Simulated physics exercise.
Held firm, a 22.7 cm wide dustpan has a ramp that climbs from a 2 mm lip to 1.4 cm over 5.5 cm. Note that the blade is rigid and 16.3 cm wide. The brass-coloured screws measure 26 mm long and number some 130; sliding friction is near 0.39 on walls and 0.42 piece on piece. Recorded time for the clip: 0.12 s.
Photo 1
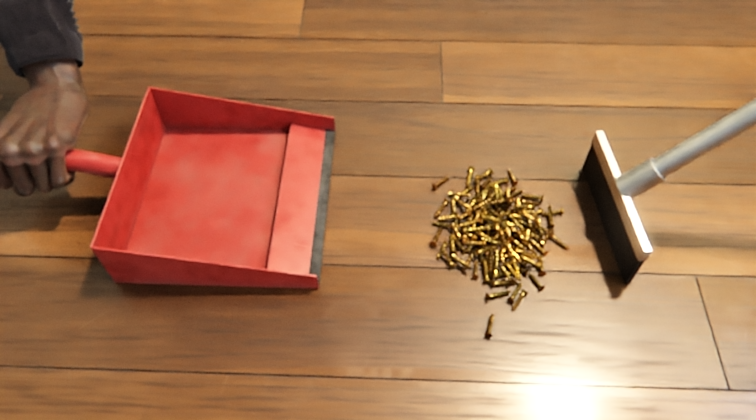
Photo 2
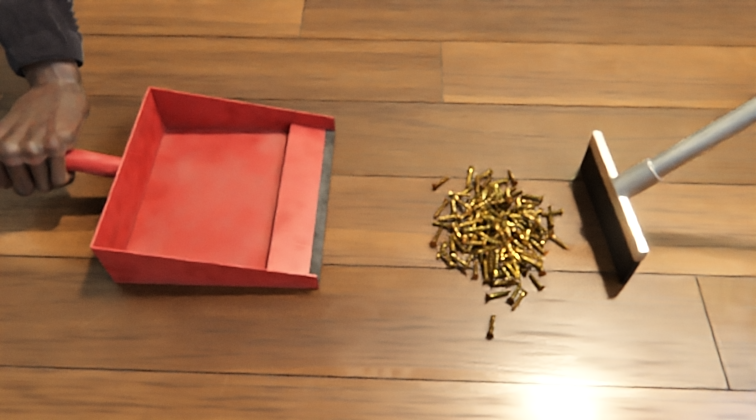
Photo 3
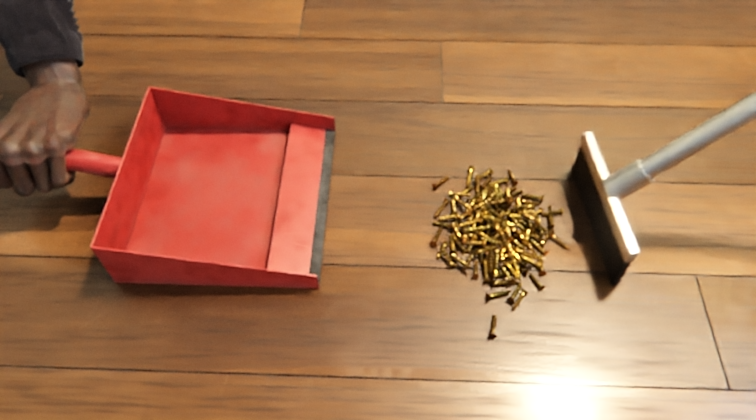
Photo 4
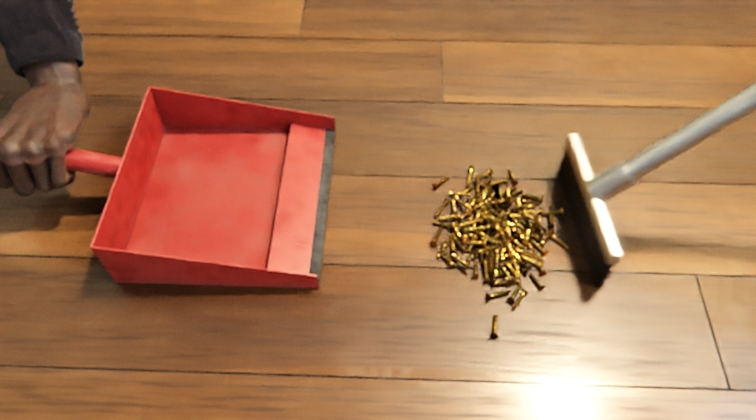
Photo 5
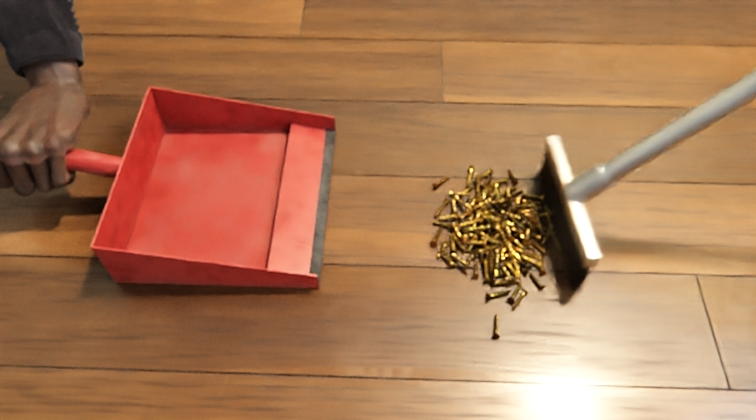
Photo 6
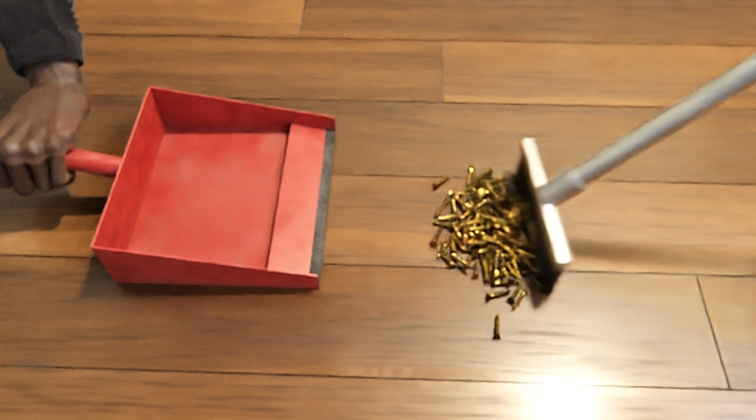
On a wooden floor, a hand held a red dustpan still at the left while a rigid blade on a pole slid left from the right and pushed into a pile of brass-coloured screws, bunching some together.
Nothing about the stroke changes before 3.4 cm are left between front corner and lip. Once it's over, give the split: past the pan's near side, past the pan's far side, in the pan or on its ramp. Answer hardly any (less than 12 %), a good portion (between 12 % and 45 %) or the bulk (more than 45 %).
Near side: A good portion; far side: Hardly any; pan: The bulk.
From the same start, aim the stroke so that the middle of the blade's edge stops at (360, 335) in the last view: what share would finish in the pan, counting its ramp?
Some 20 per cent.
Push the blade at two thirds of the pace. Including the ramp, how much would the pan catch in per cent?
Then around 30 per cent.
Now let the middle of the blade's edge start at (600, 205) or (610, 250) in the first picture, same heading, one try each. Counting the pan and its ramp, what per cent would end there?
Roughly 50 % and 35 %.
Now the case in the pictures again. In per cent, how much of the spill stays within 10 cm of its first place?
Near 5 per cent.
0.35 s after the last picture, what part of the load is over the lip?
Over the lip by then: Approx. 55 %.
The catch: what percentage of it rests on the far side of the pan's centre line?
Share: Approx. 20 %.
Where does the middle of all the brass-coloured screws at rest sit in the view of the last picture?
Centre at rest: Approx. (299, 252) px.
Then, 0.09 s after the last picture, middle of the blade 12 cm from the lip; 0 % over the lip, far side 0 %, near side 10 %.
Then, 0.15 s after the last picture, middle of the blade 6 cm from the lip; 0 % over the lip, far side 0 %, near side 20 %.
Then, 0.35 s after the last picture, middle of the blade 4 cm from the lip; 55 % over the lip, far side 0 %, near side 25 %.
In the end, near side 25 %, far side 0 %, pan 55 %, in front of the lip or behind the blade 20 %.
